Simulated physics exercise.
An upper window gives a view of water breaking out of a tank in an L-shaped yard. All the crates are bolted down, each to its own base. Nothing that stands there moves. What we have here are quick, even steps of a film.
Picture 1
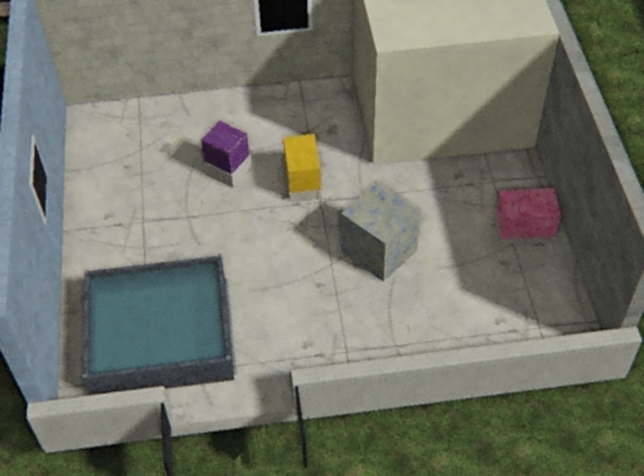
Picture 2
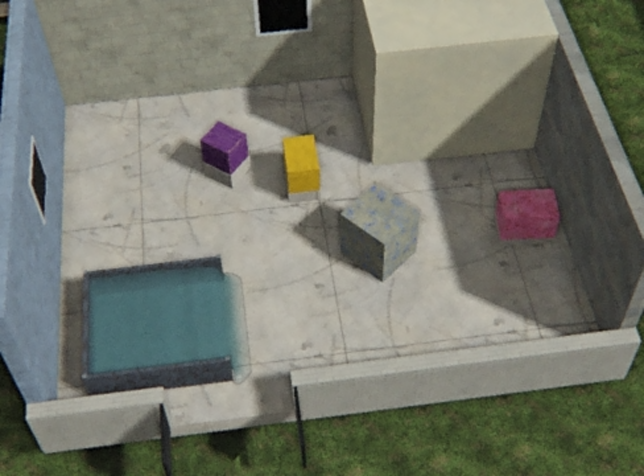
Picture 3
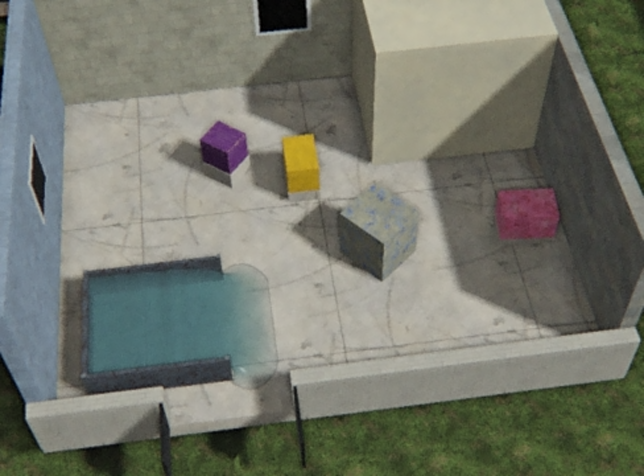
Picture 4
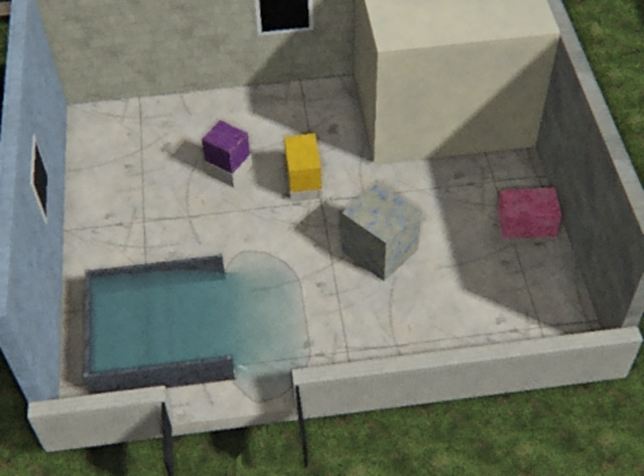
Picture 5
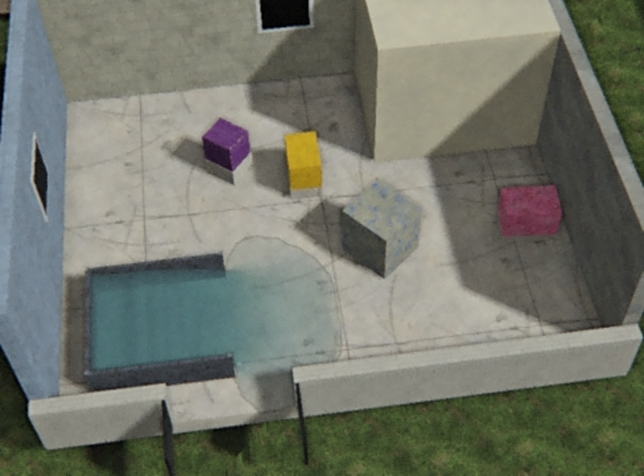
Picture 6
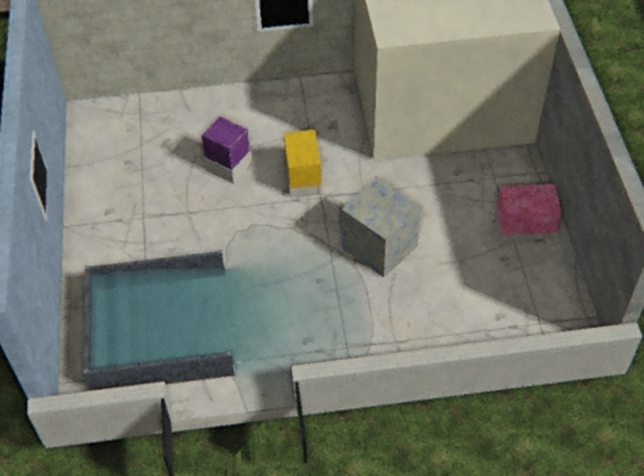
Walled yard with scattered coloured blocks, water pouring from the open right side of a tank and spreading across the pale floor.
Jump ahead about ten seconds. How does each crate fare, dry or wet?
The pink crate comes out wet. The yellow crate comes out dry. The purple crate comes out dry.
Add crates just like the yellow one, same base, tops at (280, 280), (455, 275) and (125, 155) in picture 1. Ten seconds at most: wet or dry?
Respectively: Is reached, comes through fine and comes through fine.
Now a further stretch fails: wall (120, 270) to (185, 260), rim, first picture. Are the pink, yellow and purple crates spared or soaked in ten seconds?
One by one: Pink stays dry, yellow remains dry, purple is safe.
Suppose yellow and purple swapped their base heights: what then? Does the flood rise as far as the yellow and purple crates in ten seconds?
In that case the yellow crate is unaffected, and the purple crate is unaffected.
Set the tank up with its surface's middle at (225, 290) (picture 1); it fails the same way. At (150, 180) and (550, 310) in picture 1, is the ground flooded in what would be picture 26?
Untouched, then submerged.
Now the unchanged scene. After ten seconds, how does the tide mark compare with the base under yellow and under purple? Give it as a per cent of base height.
Roughly 50 per cent for the first, 10 per cent for the second.
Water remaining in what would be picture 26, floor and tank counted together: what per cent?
98 % or so.
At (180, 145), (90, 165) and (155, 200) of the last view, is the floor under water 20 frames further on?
First spared, second spared, third spared.
A moment on, water covers 25 % of the floor; the pink crate not reached, the yellow crate not reached, the purple crate not reached.
Next, water covers 35 % of the floor; the pink crate water round its plinth, the yellow crate water round its plinth, the purple crate not reached.
Then, water covers 45 % of the floor; the pink crate water round its plinth, the yellow crate water round its plinth, the purple crate not reached.
Later, water covers 55 % of the floor; the pink crate water round its plinth, the yellow crate water round its plinth, the purple crate water round its plinth.
In the end, water covers 70 % of the floor; the pink crate was topped, the yellow crate stayed above the water, the purple crate stayed above the water.
